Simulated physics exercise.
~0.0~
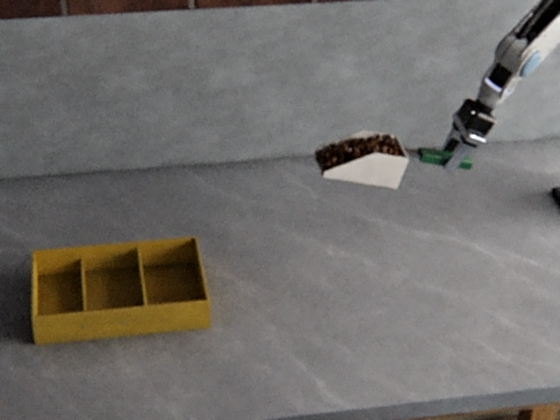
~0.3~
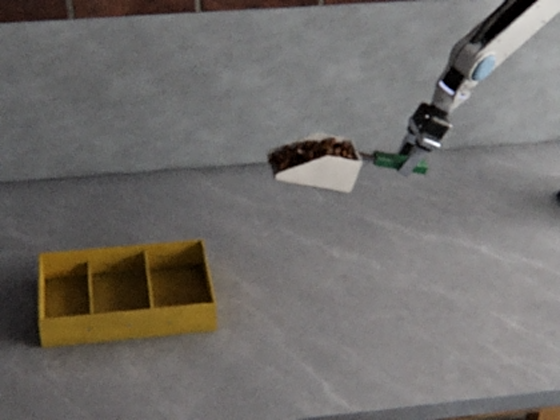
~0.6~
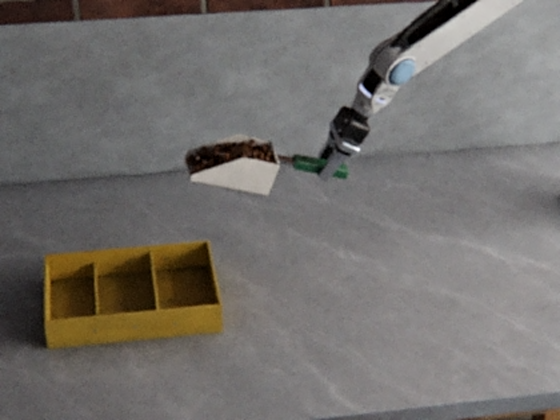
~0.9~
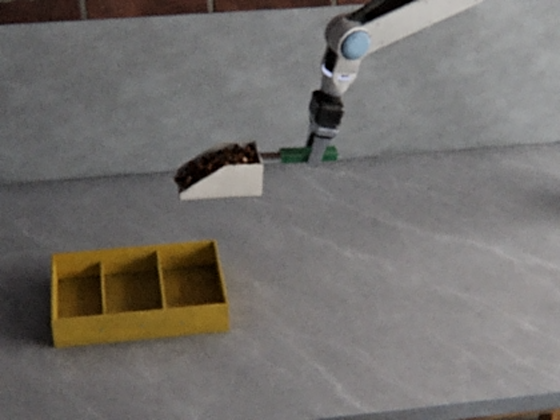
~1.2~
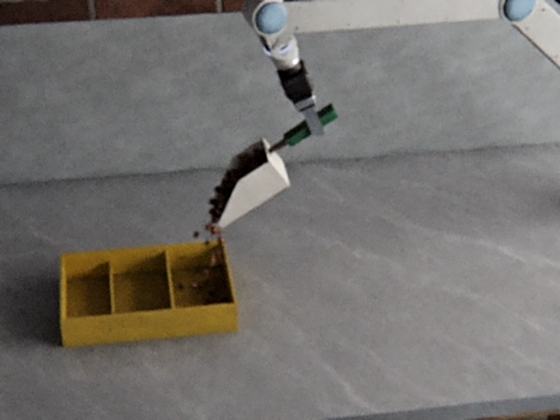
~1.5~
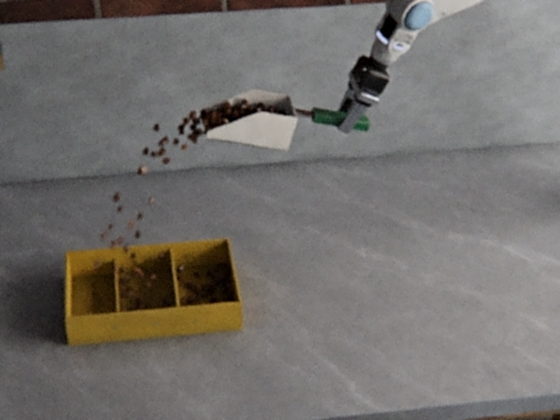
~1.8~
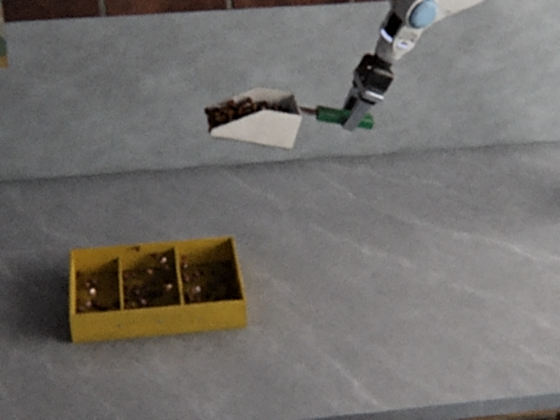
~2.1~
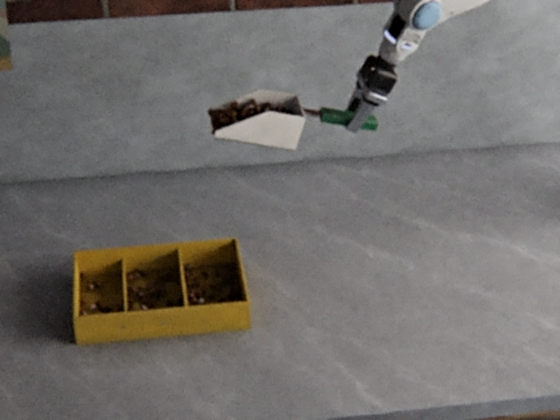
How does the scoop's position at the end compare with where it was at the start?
At the end the scoop is farther to the left and a little higher than it was at the start.
A robot arm carried a white scoop of brown pellets left toward a yellow three-part box, tipped it and spilled some into the compartments, then leveled it and held still above the box with plenty of pellets still in the scoop.
